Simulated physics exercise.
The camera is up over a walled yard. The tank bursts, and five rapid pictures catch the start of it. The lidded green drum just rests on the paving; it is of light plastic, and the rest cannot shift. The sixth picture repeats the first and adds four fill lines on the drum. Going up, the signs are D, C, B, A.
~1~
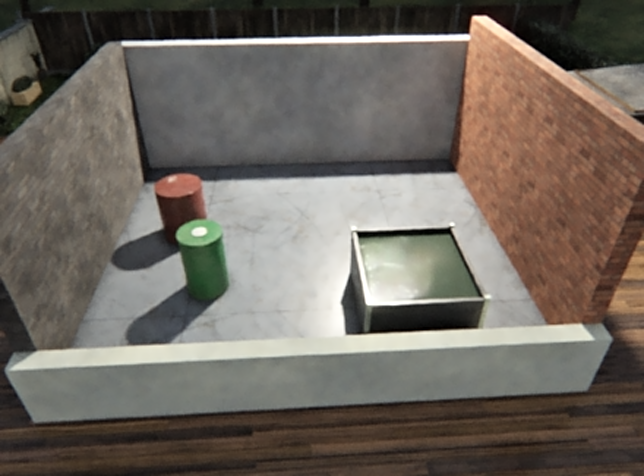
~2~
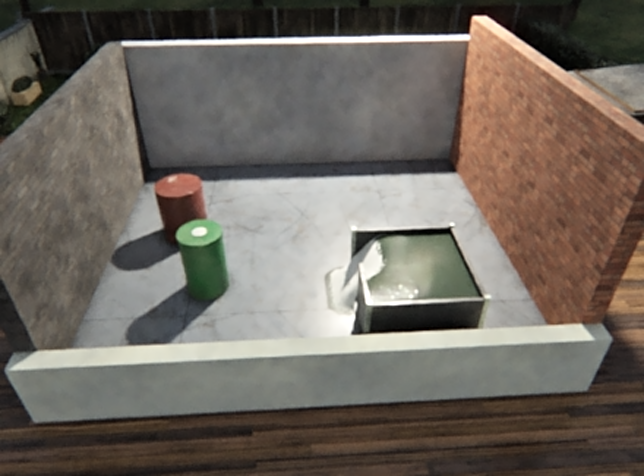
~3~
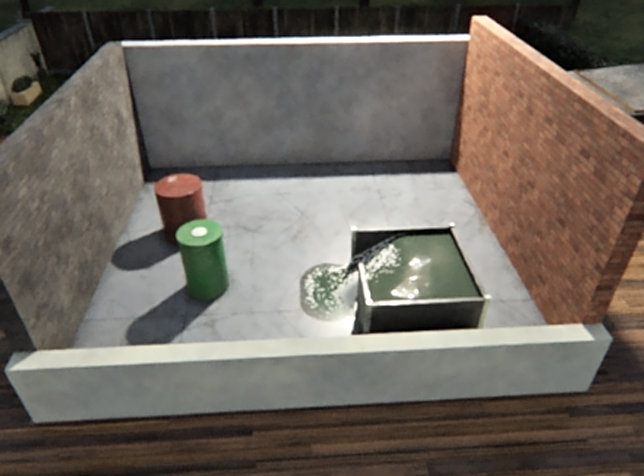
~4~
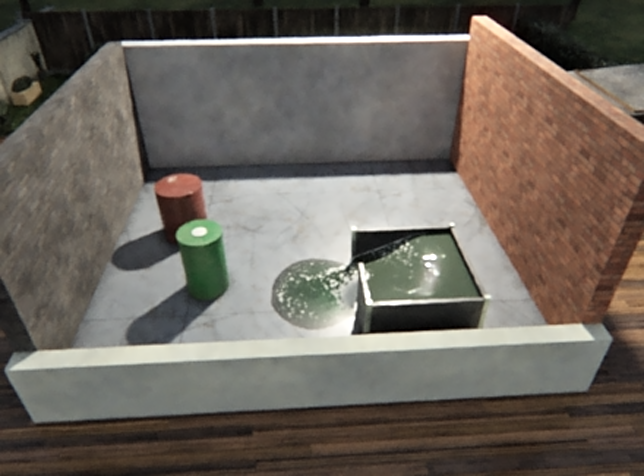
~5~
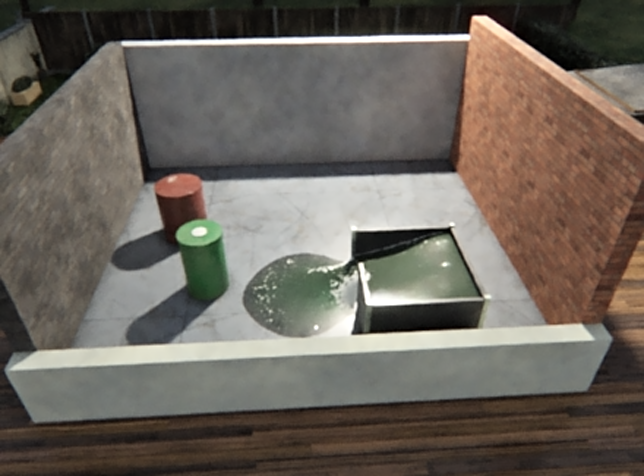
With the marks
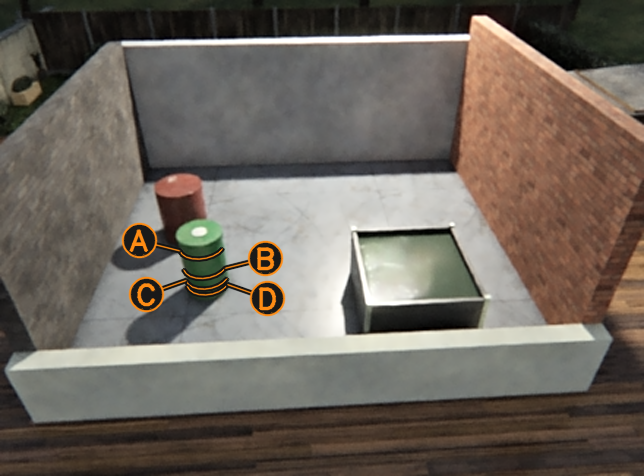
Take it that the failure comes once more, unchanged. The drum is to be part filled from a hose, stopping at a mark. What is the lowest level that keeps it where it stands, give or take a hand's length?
The answer is level B.
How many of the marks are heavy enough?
Two.
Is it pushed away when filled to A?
No, not at all.
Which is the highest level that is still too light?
C it is.
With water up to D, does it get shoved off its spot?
Yes.
In orange, A at (199, 259); B at (202, 278); C at (204, 289); D at (205, 294); from the bottom up D, C, B, A.
If A is chosen, it does not move.
If B is chosen, it does not move.
If C is chosen, it is pushed about half its own width away.
If D is chosen, it is pushed about 3 times its own width away.
